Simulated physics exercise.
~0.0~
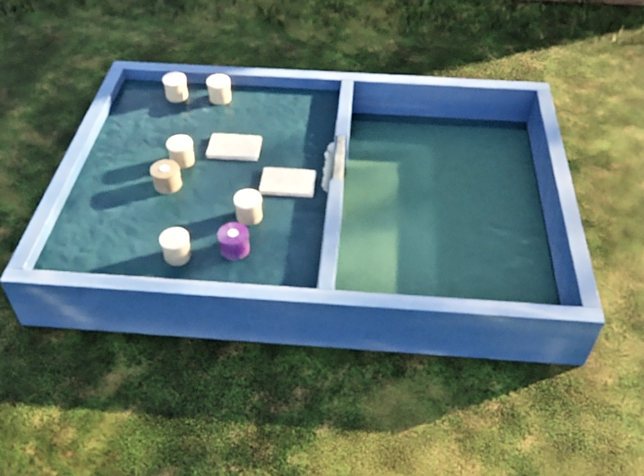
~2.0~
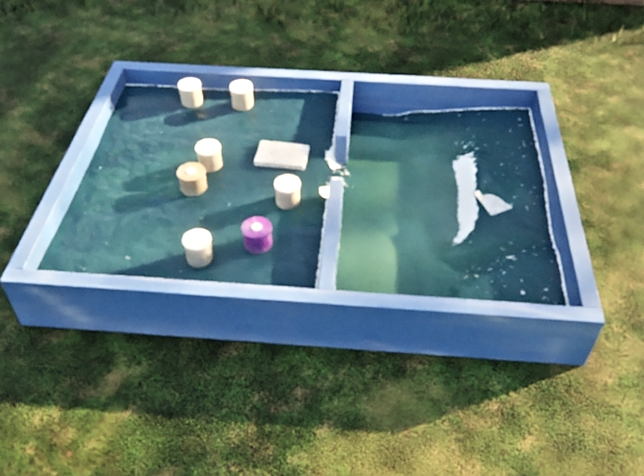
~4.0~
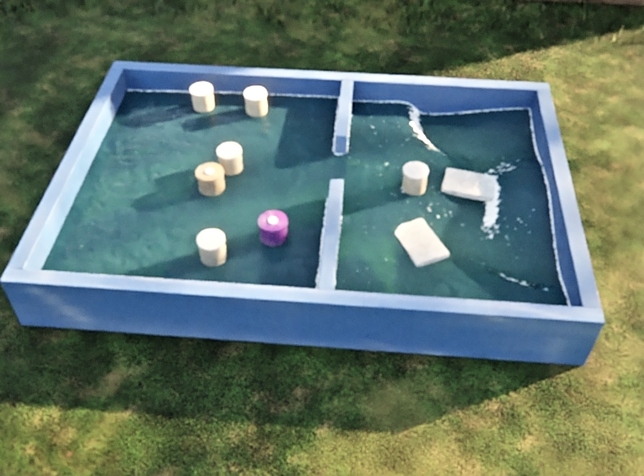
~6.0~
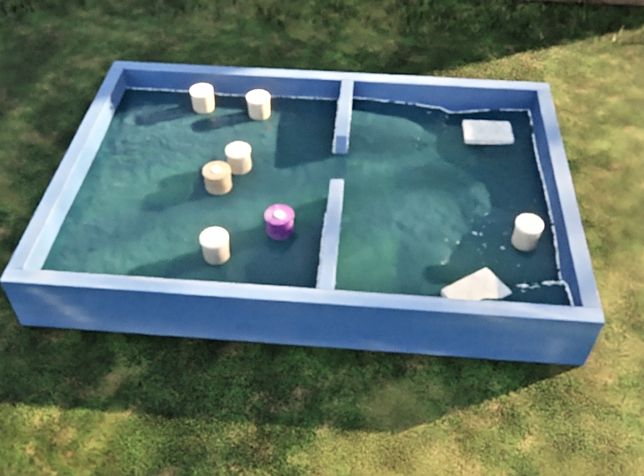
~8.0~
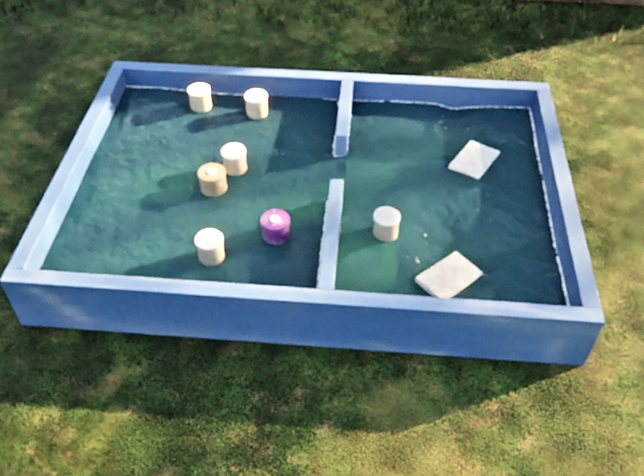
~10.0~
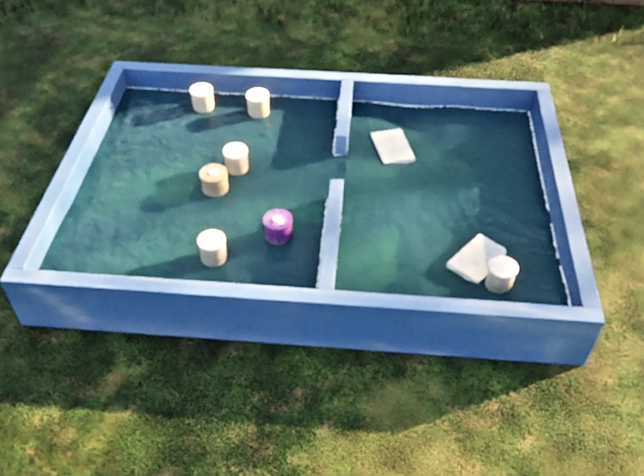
Water rushes right through the gap, carrying three white floating pieces across while the purple tub stays left.
